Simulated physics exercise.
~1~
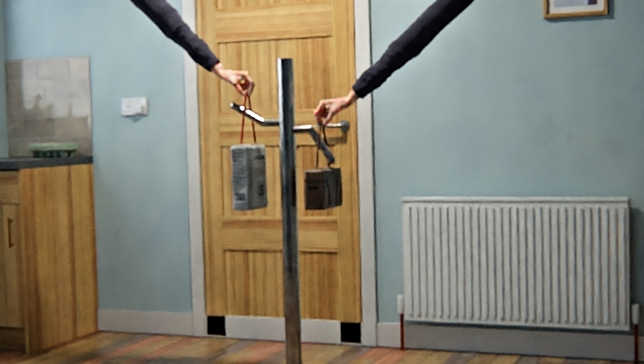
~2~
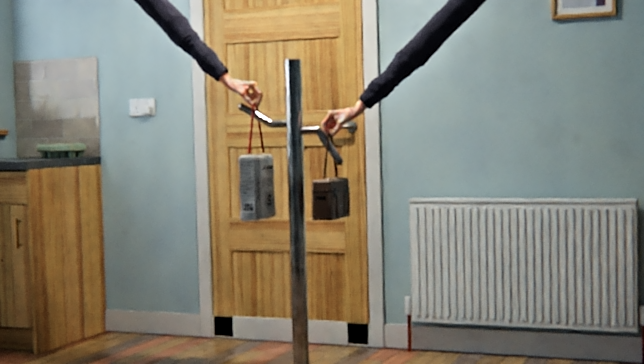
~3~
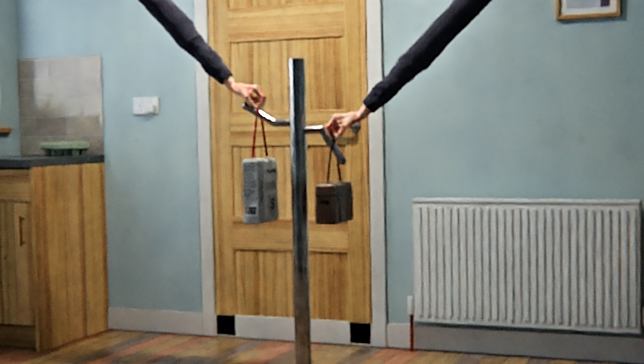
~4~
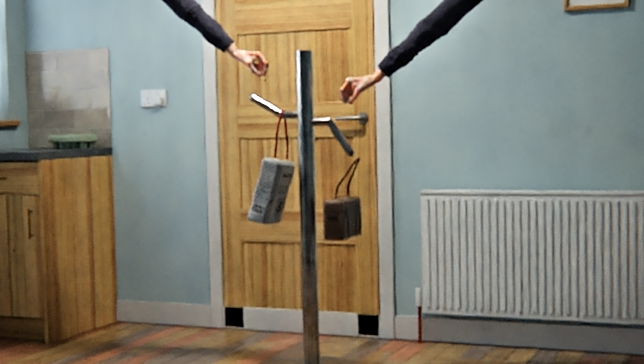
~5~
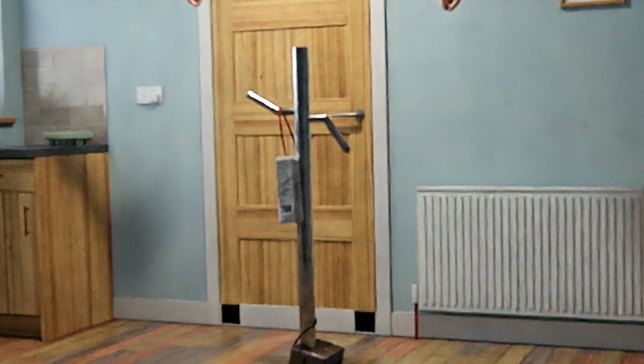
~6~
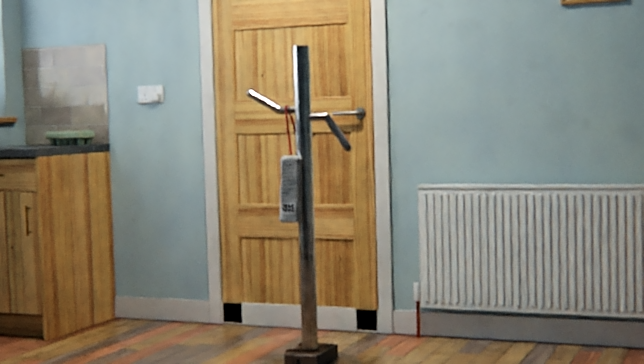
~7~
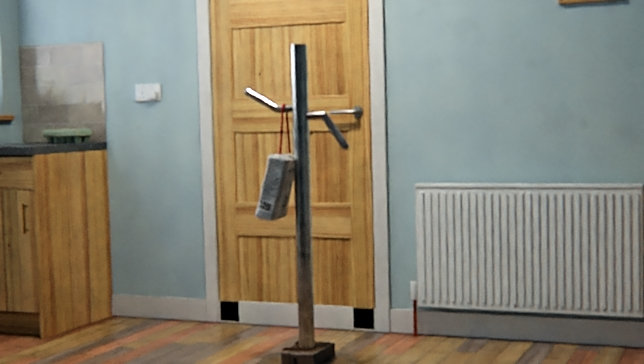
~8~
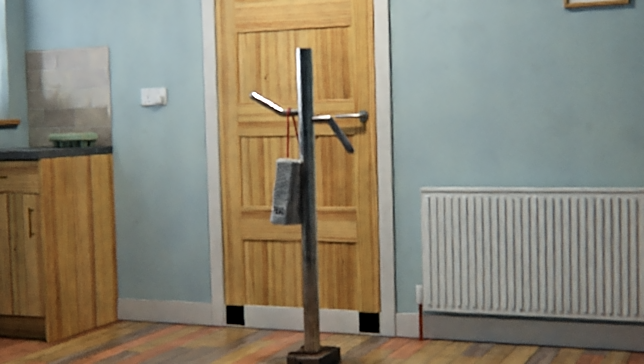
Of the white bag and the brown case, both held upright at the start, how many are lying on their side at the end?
One of them is. The brown case lies on its side on the floor by the foot of the post, while the white bag still hangs from its peg.
A tall metal post with two slanting pegs stands before a wooden door in a pale blue room, seen from the front by a slightly swaying camera, with a wooden cabinet at left and a white radiator at right. Two dark-sleeved arms reach in from above, lowering a white bag on the left and a brown case on the right by their loops. The hands let go and draw back. The case slips off its peg and drops to the floor at the post's foot, while the bag swings gently and stays hanging.
